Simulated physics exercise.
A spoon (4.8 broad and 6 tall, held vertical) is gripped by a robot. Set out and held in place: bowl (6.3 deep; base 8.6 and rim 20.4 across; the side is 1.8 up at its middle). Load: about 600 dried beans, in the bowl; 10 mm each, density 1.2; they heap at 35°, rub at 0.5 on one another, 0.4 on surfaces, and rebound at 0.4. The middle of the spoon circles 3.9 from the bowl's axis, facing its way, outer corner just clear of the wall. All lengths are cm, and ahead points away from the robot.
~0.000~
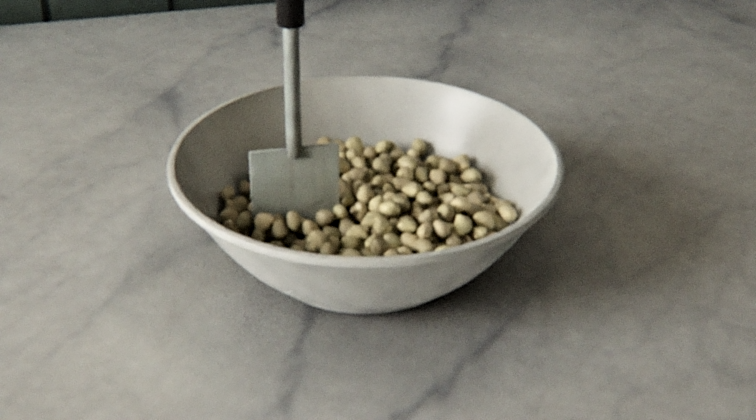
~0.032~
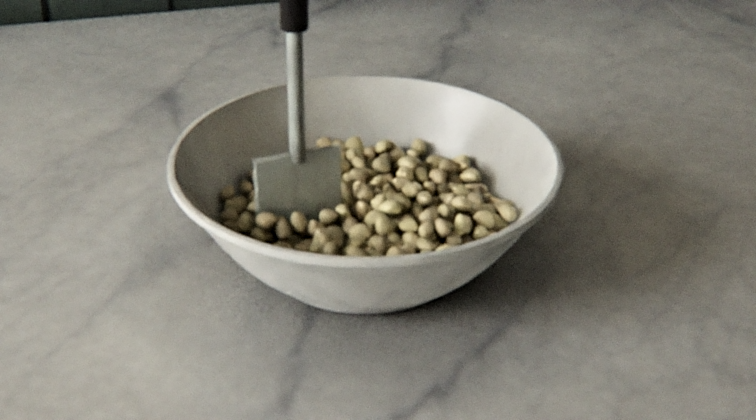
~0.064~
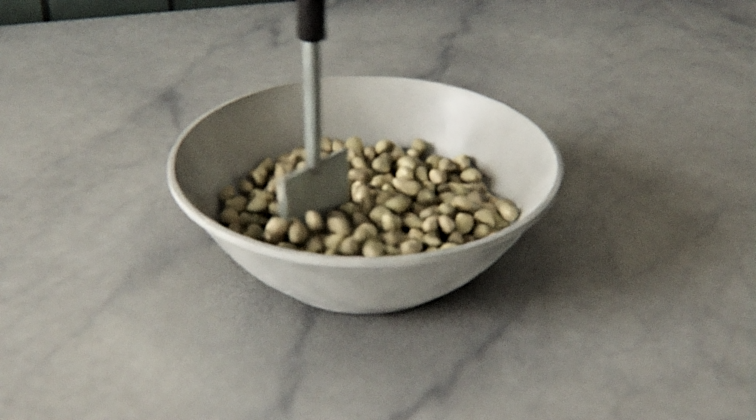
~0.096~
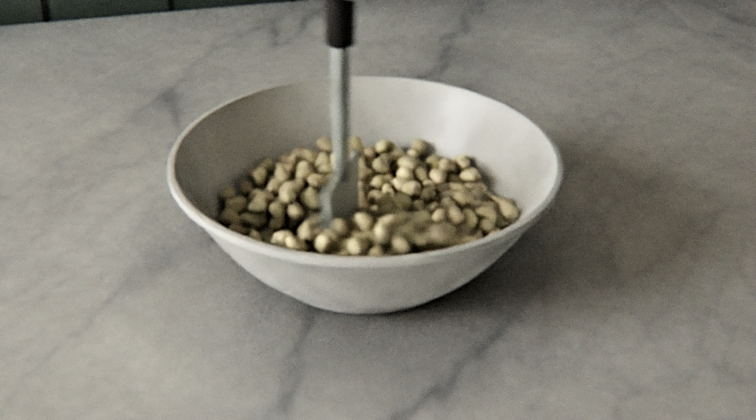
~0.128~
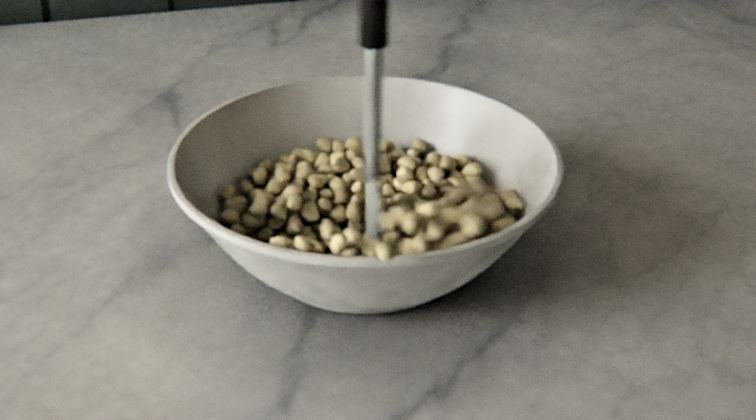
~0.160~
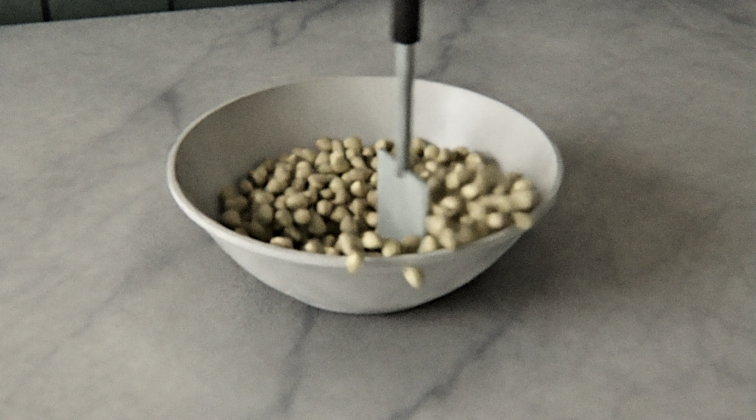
A wide pale grey bowl holding a heap of greenish-tan beans sits on a grey veined marble surface, seen from slightly above by a still camera. A flat grey metal blade on a thin upright shaft with a black handle stands in the beans at the left. It sweeps rightward through the near side, turning as it goes and pushing beans right, and a couple tumble over the front rim.
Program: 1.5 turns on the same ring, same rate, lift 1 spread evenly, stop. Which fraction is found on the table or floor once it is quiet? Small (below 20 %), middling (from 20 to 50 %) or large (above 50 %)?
Share on the table or floor: Small (below 20 %).
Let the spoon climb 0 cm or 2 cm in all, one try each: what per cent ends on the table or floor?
About 20 and 10 per cent.
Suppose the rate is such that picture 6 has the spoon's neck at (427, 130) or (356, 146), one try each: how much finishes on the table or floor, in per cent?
About 20 and 5 per cent.
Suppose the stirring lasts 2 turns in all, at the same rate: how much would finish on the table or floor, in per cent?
Then about 20 per cent.
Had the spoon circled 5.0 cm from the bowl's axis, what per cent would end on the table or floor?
In that case some 25 per cent.
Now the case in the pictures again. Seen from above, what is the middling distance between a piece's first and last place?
Some 8 cm.
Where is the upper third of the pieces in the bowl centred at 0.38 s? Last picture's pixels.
Around (310, 125).
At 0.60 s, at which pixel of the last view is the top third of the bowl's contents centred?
Around (353, 238).
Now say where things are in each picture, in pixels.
The spoon neck at (294, 122), 0° round; upper third of the load around (374, 200), from x 225 to 510, top at y 145; 595 in the bowl, in the first frame.
The spoon neck at (297, 127), 10° round; upper third of the load around (376, 204), from x 225 to 510, top at y 145, in the second frame.
The spoon neck at (314, 138), 33° round; upper third of the load around (371, 210), from x 225 to 510, top at y 145, in the third frame.
The spoon neck at (341, 145), 57° round; upper third of the load around (383, 218), from x 225 to 510, top at y 145, in the fourth frame.
The spoon neck at (373, 146), 82° round; upper third of the load around (418, 216), from x 225 to 515, top at y 145; 594 in the bowl, 1 in flight or on the tool, in the fifth frame.
The spoon neck at (404, 140), 106° round; upper third of the load around (451, 204), from x 225 to 525, top at y 145; 591 in the bowl, 4 in flight or on the tool, in the sixth frame.
After 0.38 s, 273° round, highest piece 9 above the table; 549 in the bowl, 23 on the table or floor, 23 in flight or on the tool.
After 0.60 s, 81° round, highest piece 8 above the table; 518 in the bowl, 73 on the table or floor, 4 in flight or on the tool.
After 0.91 s, 180° round, highest piece 6 above the table; 513 in the bowl, 82 on the table or floor.
After 1.61 s, 180° round, highest piece 6 above the table; 513 in the bowl, 82 on the table or floor.
In the end, 513 in the bowl, 82 on the table or floor. That is 14 % on the table or floor.
